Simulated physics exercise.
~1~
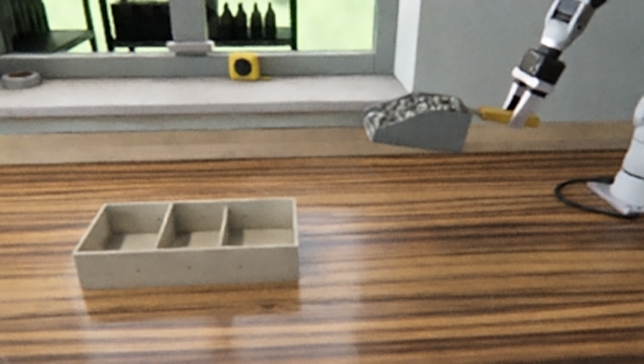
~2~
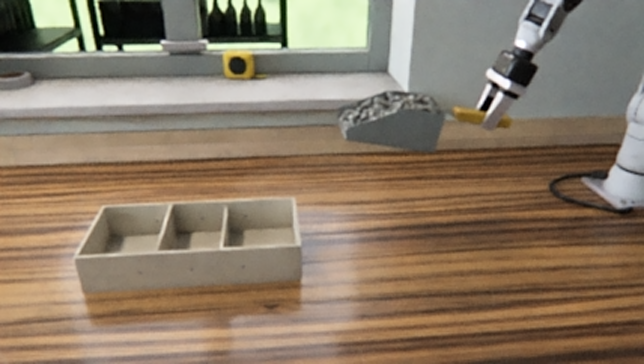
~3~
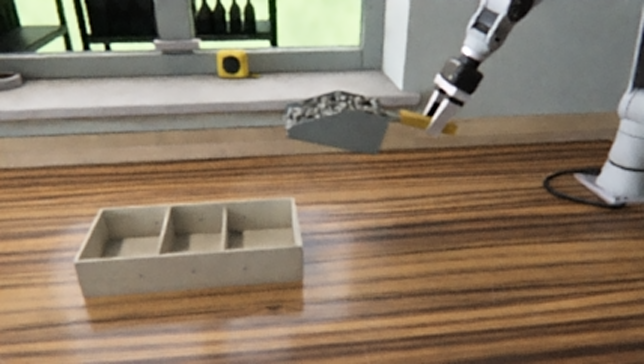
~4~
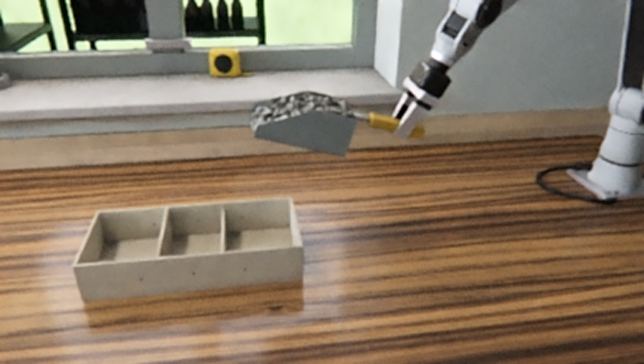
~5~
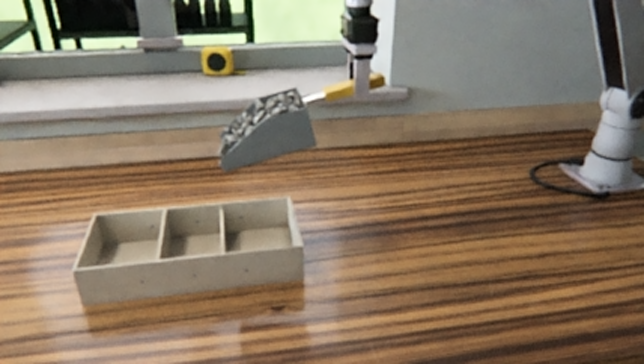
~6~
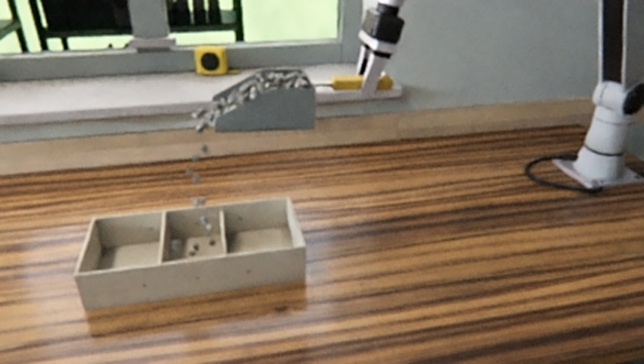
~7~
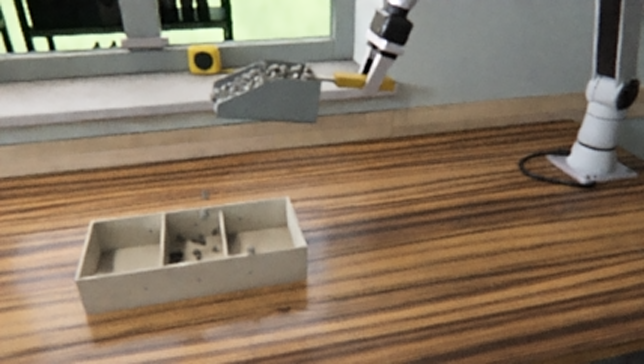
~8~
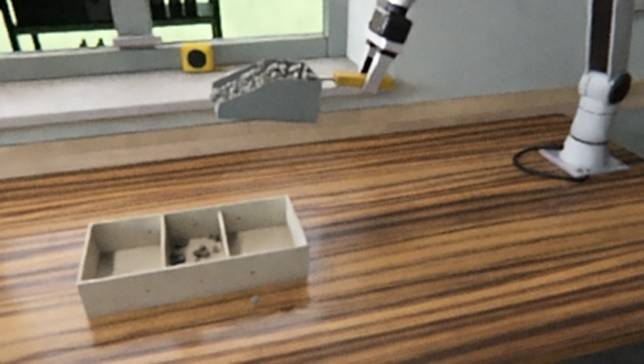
To begin with, a robot arm holds a grey scoop heaped with small pebbles above a striped wooden table, to the right of an open box split into three parts. The arm carries the scoop left until it hangs near the box. The scoop then tips forward, its open front dipping, and some pebbles spill over the lip and drop into the middle part. It tilts back again and the stream thins out. At the end the scoop hangs still, with most of its load aboard and a small scatter of pebbles in the middle part.
